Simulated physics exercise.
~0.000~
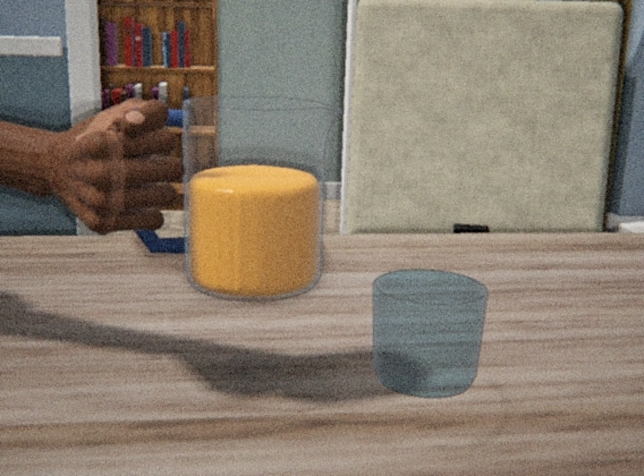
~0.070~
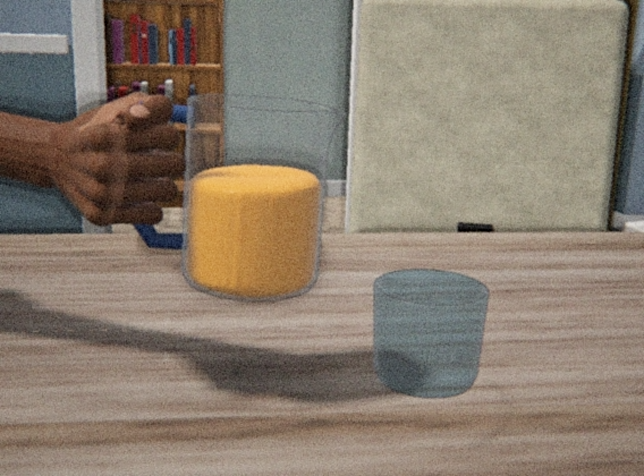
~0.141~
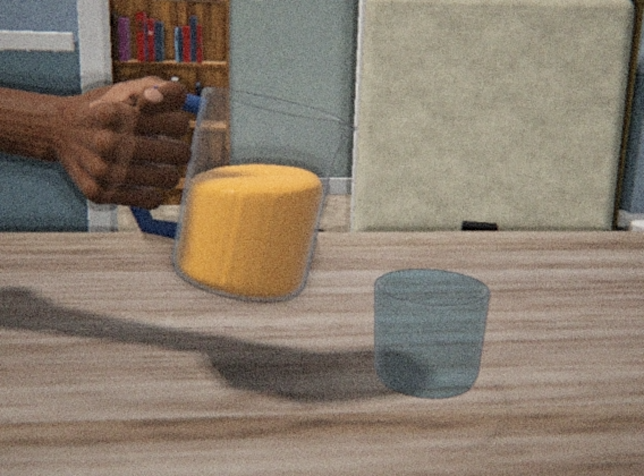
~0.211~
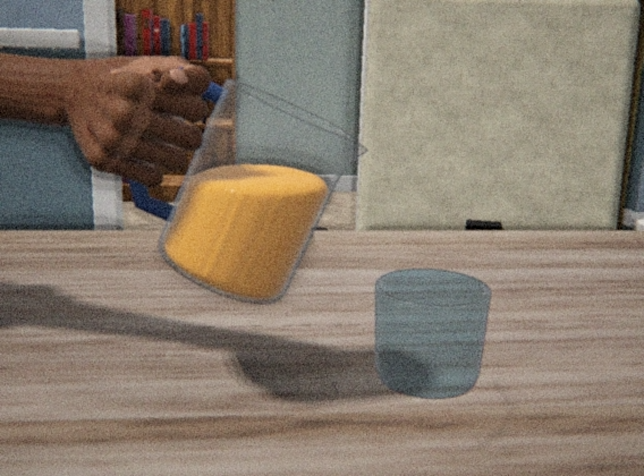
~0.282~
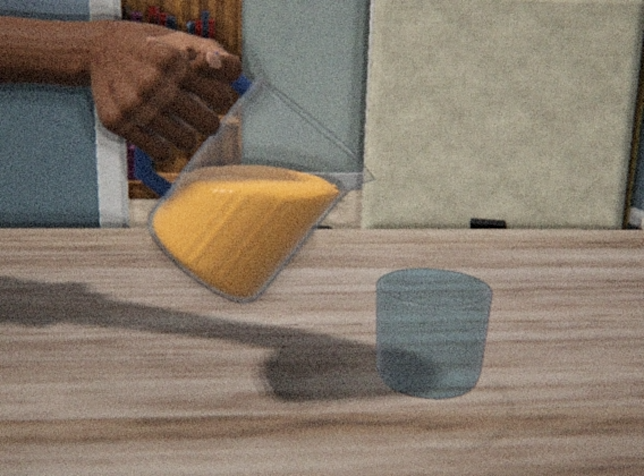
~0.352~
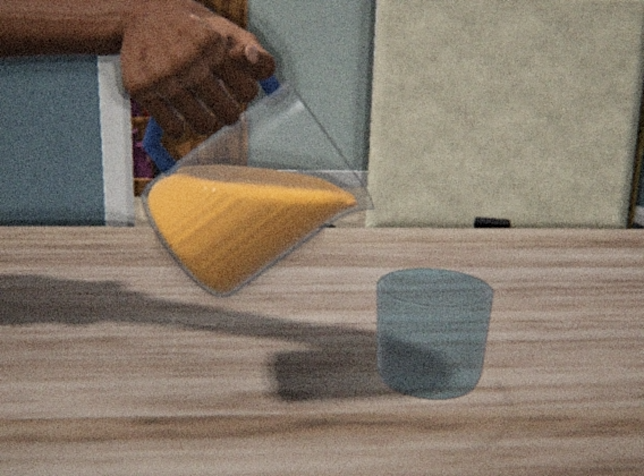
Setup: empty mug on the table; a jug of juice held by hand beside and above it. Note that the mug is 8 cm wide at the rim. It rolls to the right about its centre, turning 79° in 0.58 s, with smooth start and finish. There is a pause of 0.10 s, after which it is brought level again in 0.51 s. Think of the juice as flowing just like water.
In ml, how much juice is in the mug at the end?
About 260 ml.
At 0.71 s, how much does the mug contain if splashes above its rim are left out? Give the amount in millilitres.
I'd put it at about 140 ml.
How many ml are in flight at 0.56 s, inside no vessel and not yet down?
Around 50 ml, I reckon.
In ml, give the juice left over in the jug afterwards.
I'd say some 260 ml.
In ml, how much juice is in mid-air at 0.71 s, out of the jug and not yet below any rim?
Some 70 ml.
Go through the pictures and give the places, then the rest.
Tilt 0°; pouring edge (341, 108); surface from (201, 176) to (302, 177); the mug's rim runs from (376, 290) to (483, 288), in the first frame.
Tilt 3°; pouring edge (345, 112); surface from (207, 177) to (304, 176), in the second frame.
Tilt 11°; pouring edge (356, 125); surface from (200, 178) to (307, 177), in the third frame.
Tilt 23°; pouring edge (368, 148); surface from (189, 189) to (313, 179), in the fourth frame.
Tilt 38°; pouring edge (376, 177); surface from (173, 194) to (320, 182), in the fifth frame.
Tilt 53°; pouring edge (375, 206); surface from (166, 180) to (338, 192), in the sixth frame.
After 0.56 s the tilt is 79° and the mug has 30 ml, the jug 455 ml, and 0 ml is on the table.
After 0.71 s the tilt is 78° and the mug has 140 ml, the jug 330 ml, and 0 ml is on the table.
After 0.87 s the tilt is 56° and the mug has 220 ml, the jug 265 ml, and 0 ml is on the table.
After 1.04 s the tilt is 16° and the mug has 260 ml, the jug 265 ml, and 10 ml is on the table.
In the end the mug has 265 ml, the jug 265 ml, and 10 ml is on the table.
